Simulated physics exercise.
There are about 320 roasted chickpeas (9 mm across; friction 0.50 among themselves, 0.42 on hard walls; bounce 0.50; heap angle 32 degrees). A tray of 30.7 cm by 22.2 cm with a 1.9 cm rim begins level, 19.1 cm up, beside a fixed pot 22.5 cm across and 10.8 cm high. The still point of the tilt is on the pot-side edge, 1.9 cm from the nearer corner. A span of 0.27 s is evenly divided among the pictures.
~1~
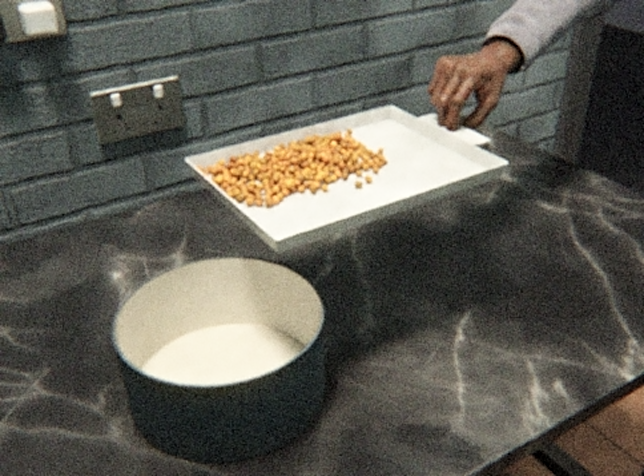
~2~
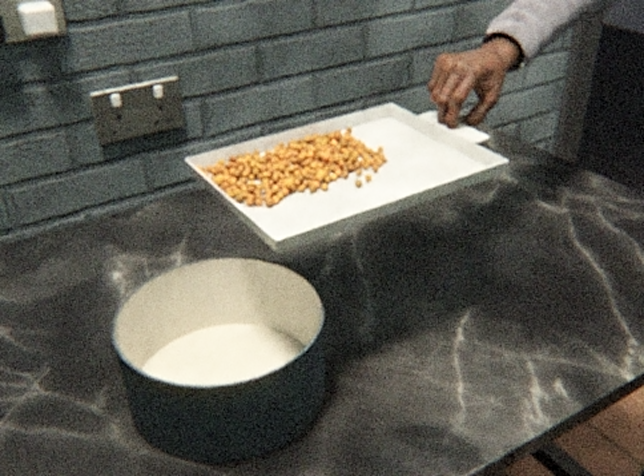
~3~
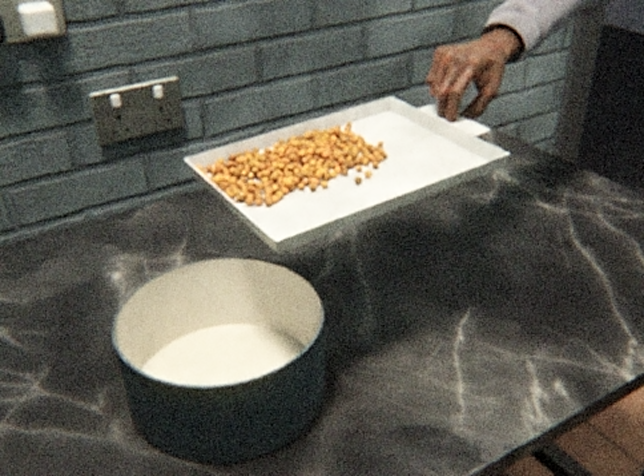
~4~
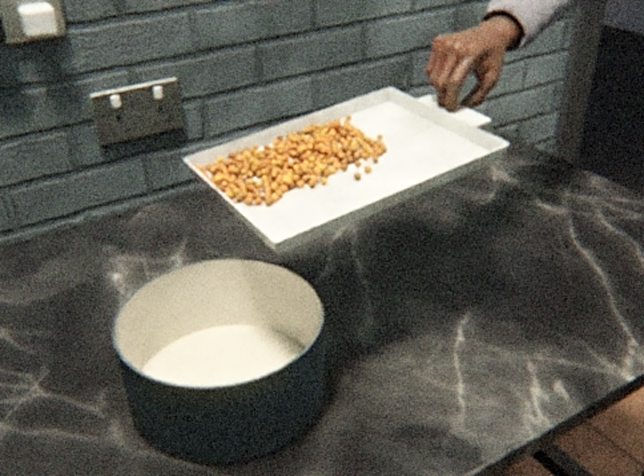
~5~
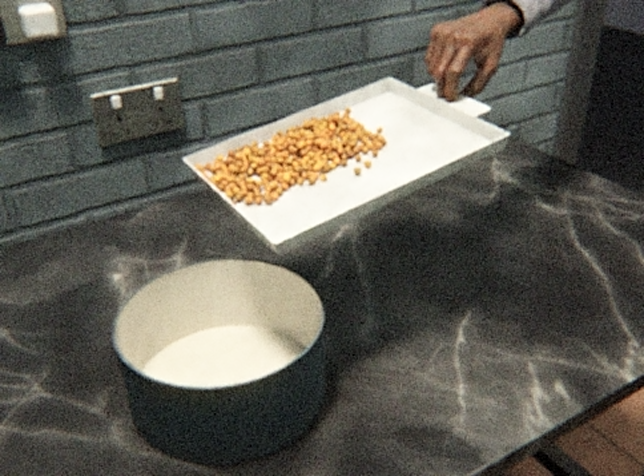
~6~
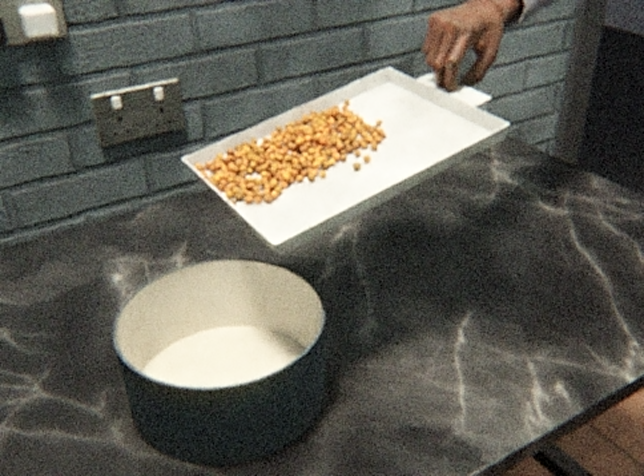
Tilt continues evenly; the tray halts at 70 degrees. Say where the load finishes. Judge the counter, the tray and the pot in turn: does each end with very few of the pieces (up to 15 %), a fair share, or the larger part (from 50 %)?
Counter: Very few. Tray: The larger part. Pot: Very few.
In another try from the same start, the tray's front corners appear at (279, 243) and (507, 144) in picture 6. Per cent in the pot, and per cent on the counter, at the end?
Per cent by place - pot 10, counter 5.
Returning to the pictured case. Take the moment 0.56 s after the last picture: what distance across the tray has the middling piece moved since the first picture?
Displacement on the tray: Roughly 4 cm.
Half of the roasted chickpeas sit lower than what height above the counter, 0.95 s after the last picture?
About 24 cm.
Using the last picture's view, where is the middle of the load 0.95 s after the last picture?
The load's centre is near (232, 159) at that time.
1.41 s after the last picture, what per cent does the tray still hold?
Something like 95 percent, roughly.
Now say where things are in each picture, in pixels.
In the first frame, tray tilt 0 degrees, front corners at (278, 237) and (503, 162); middle of the pieces at (297, 166); pot at (220, 313).
In the second frame, tray tilt 1 degrees, front corners at (278, 237) and (503, 160); middle of the pieces at (296, 165).
In the third frame, tray tilt 2 degrees, front corners at (277, 237) and (503, 153); middle of the pieces at (296, 162).
In the fourth frame, tray tilt 5 degrees, front corners at (277, 239) and (503, 143), lowest corner left front; middle of the pieces at (295, 158).
In the fifth frame, tray tilt 8 degrees, front corners at (276, 240) and (504, 134), lowest corner left front; middle of the pieces at (295, 155).
In the sixth frame, tray tilt 10 degrees, front corners at (276, 241) and (504, 124), lowest corner left front; middle of the pieces at (294, 151); pot at (220, 315).
Then, 0.56 s after the last picture, tilt 38 degrees; the tray holds 100 %, the pot 0 %.
Then, 0.95 s after the last picture, tilt 57 degrees; the tray holds 100 %, the pot 0 %.
Then, 1.41 s after the last picture, tilt 70 degrees; the tray holds 95 %, the pot 5 %.
In the end, counter 0 %, tray 95 %, pot 5 %.
